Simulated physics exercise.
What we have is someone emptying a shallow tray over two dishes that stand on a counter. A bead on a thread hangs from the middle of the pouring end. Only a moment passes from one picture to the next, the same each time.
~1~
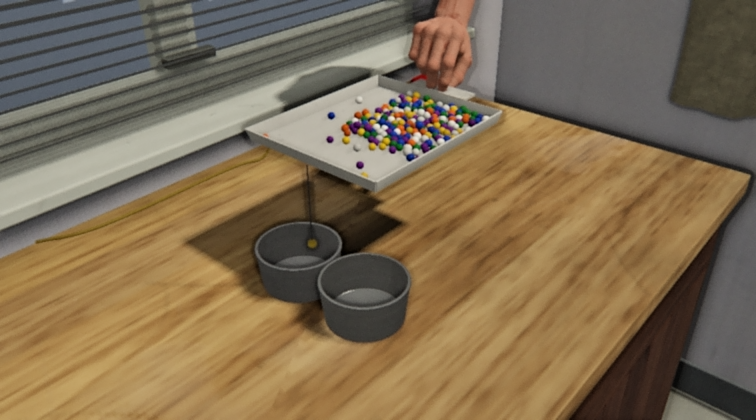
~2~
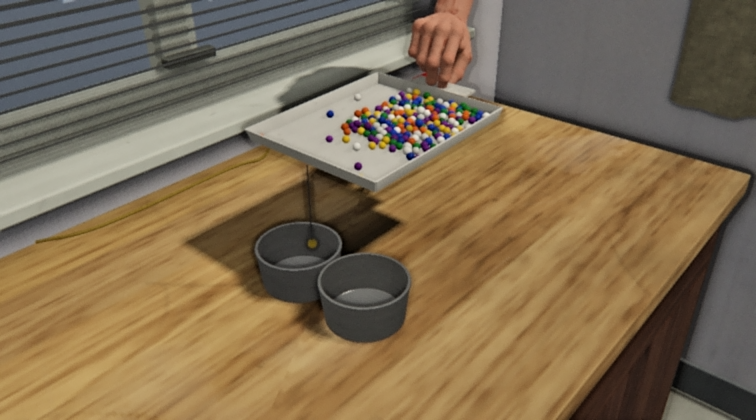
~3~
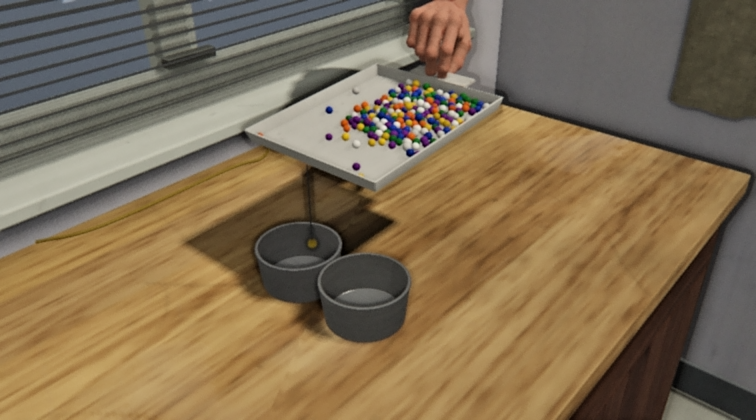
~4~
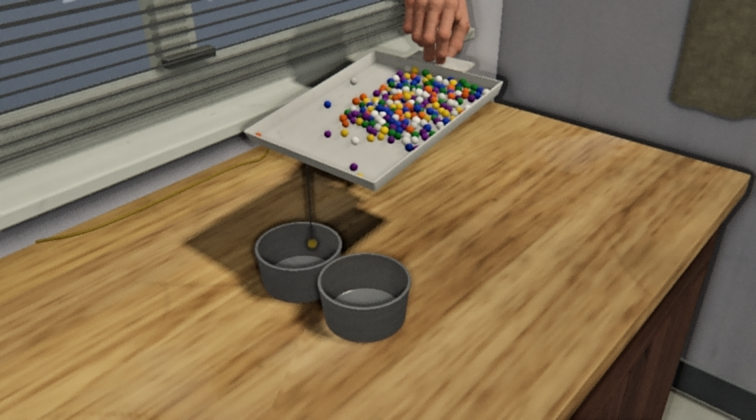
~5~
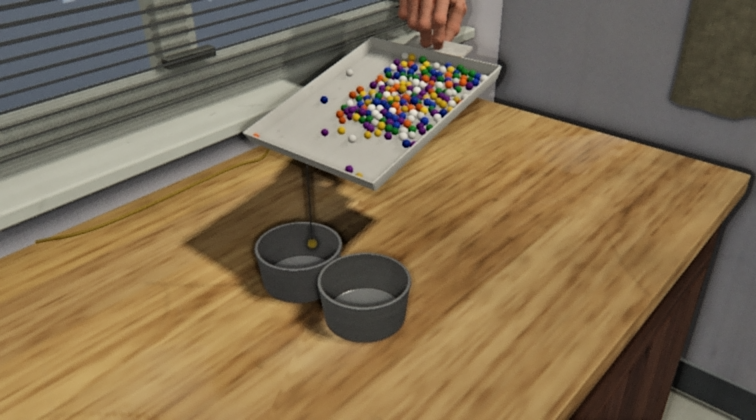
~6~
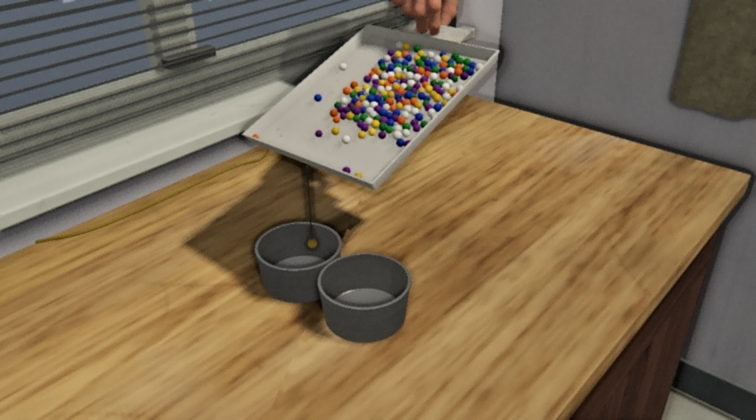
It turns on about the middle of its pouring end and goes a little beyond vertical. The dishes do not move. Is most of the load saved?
Caught overall: Less than half.
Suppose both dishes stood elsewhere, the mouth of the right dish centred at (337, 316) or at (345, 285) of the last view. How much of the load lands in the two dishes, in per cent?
In turn 60 and 60 in a hundred.
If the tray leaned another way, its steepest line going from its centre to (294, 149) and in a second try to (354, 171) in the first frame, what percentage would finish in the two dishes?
Roughly 20 per cent, and 70 per cent.
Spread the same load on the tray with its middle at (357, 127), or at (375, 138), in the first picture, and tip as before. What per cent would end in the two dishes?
About 20 and 20 per cent.
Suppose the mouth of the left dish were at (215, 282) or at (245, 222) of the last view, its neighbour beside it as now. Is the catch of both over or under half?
At the first place less than half, at the second less than half.
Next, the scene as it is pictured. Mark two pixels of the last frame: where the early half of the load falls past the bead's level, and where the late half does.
Early half (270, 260), late half (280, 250).
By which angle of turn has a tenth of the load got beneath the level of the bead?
Roughly 60°.
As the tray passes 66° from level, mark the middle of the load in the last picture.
Close to (287, 173).
Soon after the last picture, tray tipped steeply; about half on the tray; about a quarter outside both; about a quarter in the air.
A little later, tray tipped past a quarter turn; a stray few on the tray; a small part in the right dish; a small part in the left dish; most outside both; a small part in the air.
Later still, tray tipped past a quarter turn; a stray few in the right dish; a small part in the left dish; most outside both.
By the end, tray tipped past a quarter turn; a stray few in the right dish; a small part in the left dish; most outside both.
